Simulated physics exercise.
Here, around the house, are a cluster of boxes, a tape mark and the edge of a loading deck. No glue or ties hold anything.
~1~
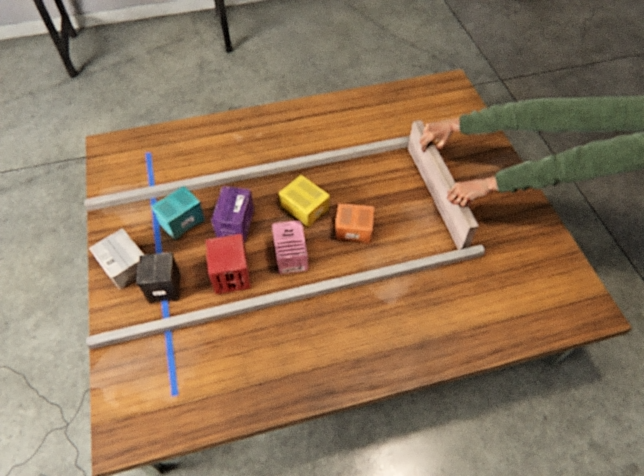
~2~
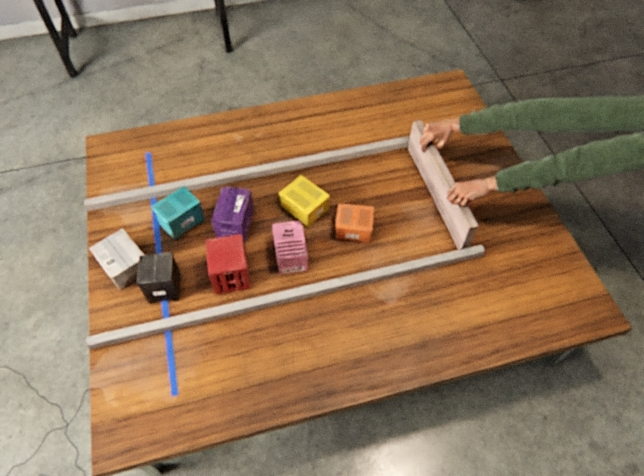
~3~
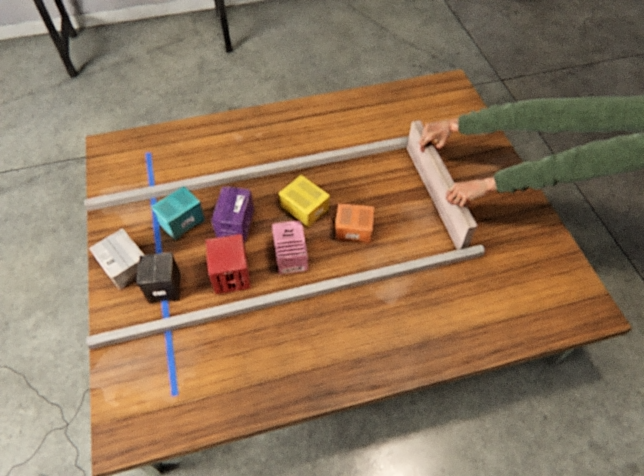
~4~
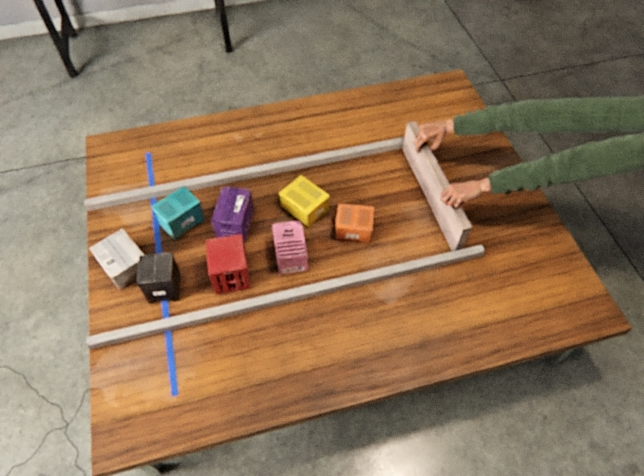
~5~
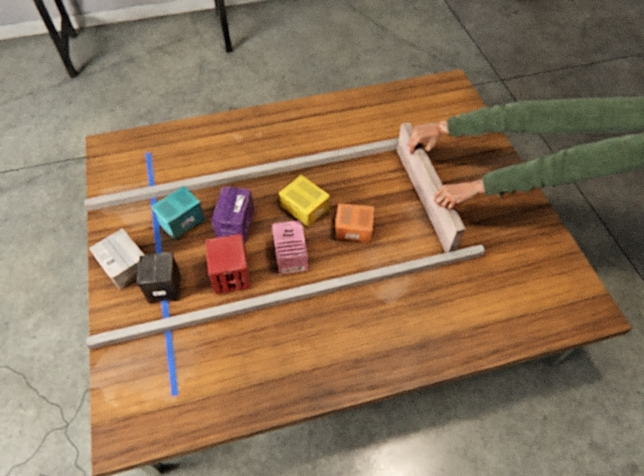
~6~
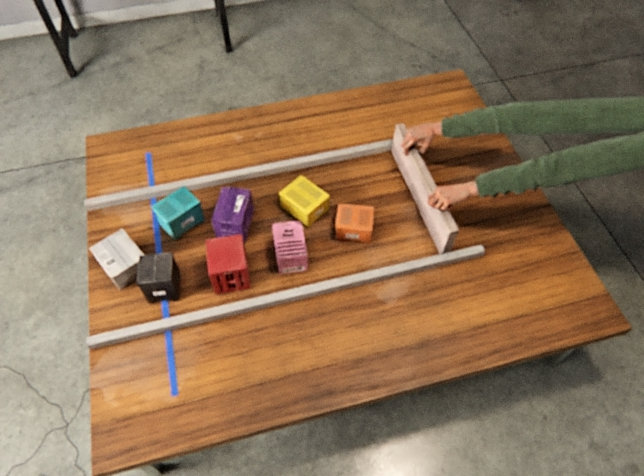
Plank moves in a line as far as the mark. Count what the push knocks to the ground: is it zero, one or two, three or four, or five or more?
Three or four.
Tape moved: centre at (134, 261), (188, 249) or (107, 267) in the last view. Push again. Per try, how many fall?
So, reaching the ground: 6, then 1, then 6.
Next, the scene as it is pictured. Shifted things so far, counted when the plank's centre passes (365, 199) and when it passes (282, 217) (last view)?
First position 1; second position 5.
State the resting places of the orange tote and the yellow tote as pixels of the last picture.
One is at about (140, 277), the other at about (138, 229).
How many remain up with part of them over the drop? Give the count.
Tally: 0.
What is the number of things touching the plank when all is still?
Number in contact with it: 2.
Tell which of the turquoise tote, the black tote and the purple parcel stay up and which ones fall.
By the finish the turquoise tote has gone over, the black tote has gone over, the purple parcel is still aboard.
Soon after, none off yet; white parcel at rest near (121, 259); black tote at rest near (160, 279); turquoise tote at rest near (179, 214).
By the end, the number that fall off is three or four; fallen, red crate, turquoise tote, black tote and white parcel.
